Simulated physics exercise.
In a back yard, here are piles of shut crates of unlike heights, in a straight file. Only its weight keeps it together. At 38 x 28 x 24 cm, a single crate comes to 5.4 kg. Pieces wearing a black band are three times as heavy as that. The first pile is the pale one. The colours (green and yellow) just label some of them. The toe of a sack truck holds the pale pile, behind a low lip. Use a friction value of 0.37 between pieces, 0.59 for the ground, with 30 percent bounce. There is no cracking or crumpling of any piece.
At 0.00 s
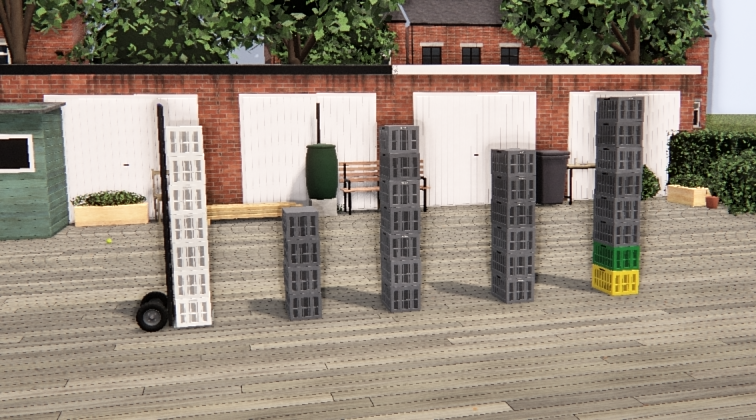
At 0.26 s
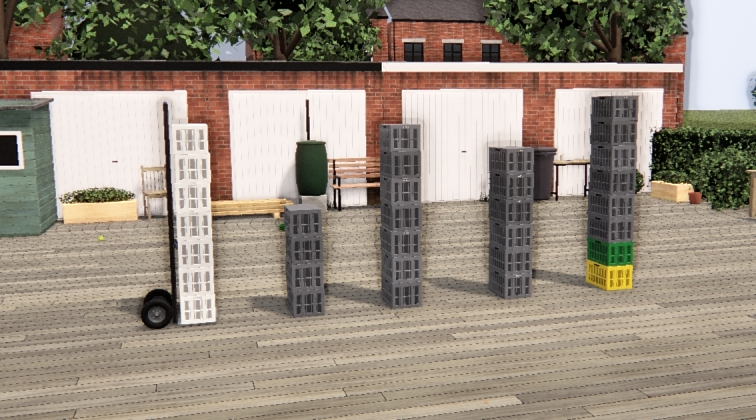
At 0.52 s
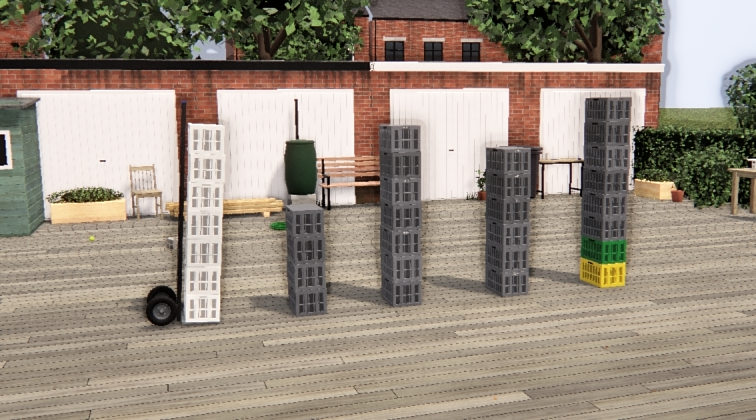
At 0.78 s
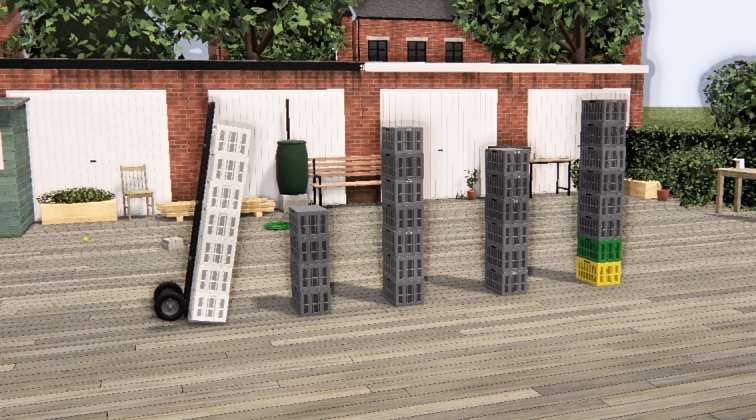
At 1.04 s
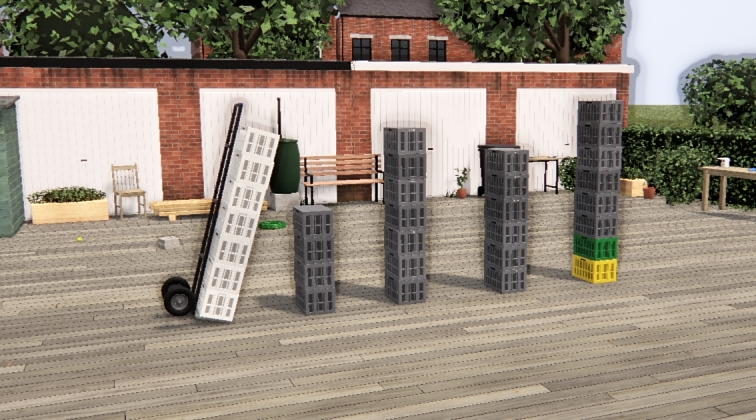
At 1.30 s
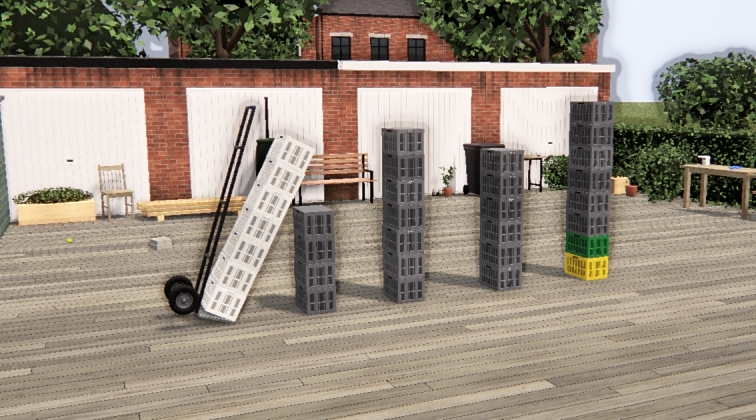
A tall stack of pale crates on a sack truck stood upright in a yard, then leaned right with the truck and tilted further, away from its frame, toward a shorter dark stack.
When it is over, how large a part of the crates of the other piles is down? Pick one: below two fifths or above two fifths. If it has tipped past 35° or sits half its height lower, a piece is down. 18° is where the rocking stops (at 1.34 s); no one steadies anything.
Above two fifths.
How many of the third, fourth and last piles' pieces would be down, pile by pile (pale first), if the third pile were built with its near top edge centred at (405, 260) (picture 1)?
You'd get third 0, fourth 0 and last 0.
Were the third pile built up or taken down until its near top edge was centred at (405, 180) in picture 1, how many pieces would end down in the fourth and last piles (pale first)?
You'd get fourth 5 and last 0.
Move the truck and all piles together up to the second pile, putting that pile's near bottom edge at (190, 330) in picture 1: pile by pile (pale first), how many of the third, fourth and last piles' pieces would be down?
Pile by pile, third 0, fourth 0, last 0.
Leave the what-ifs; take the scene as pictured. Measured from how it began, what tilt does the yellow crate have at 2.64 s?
About 0 degrees.
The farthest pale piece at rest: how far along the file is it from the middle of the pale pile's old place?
Distance: Near 210 cm.
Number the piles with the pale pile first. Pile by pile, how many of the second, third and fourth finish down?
As for pieces, it's second 3, third 7 and fourth 5.
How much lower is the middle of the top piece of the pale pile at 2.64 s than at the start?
About 140 cm.
After 2.64 s, 7 of the pale pile down; 3 of the 25 other crates down.
After 4.00 s, 7 of the pale pile down; 18 of the 25 other crates down; green crate leaning 11°.
At rest (6.5 s), 7 of the pale pile down; 22 of the 25 other crates down; green crate 24 cm lower; yellow crate unmoved. That is 88 per cent. As the last picture would show them, middles, green crate near (610, 263), yellow crate near (587, 265).
